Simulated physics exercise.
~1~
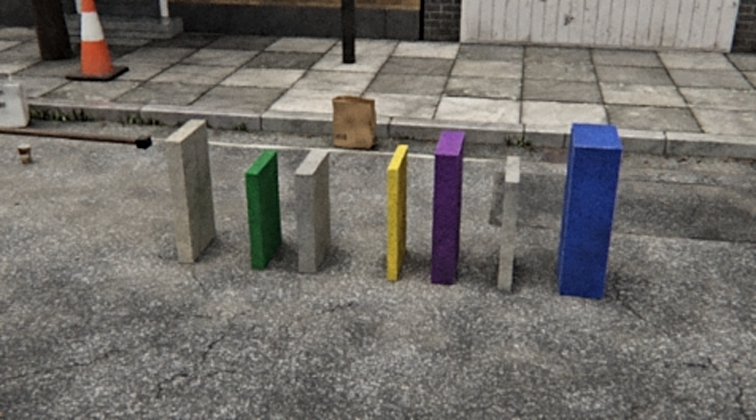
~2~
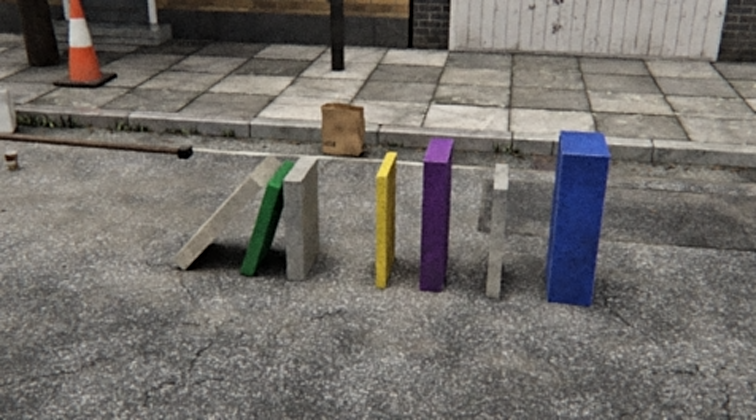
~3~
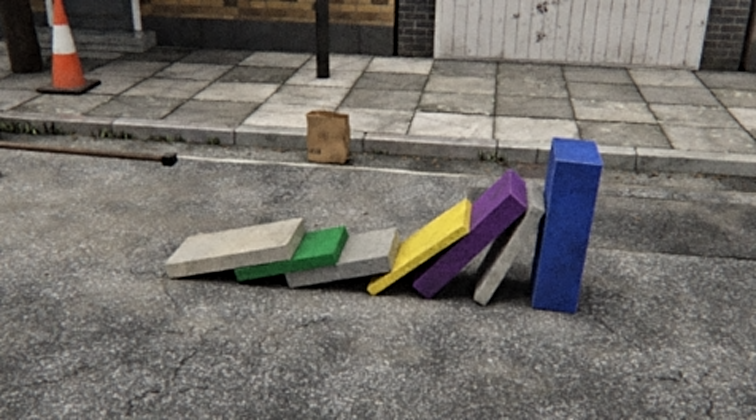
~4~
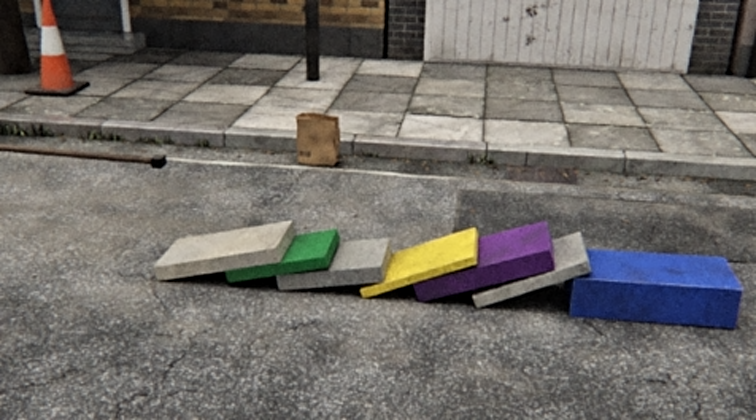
We see a row of upright slabs on a paved road, some grey and others green, yellow, purple and blue. The leftmost grey one tips right into the green slab, and the rest topple rightward in turn, until the tall blue one falls and none remains standing.
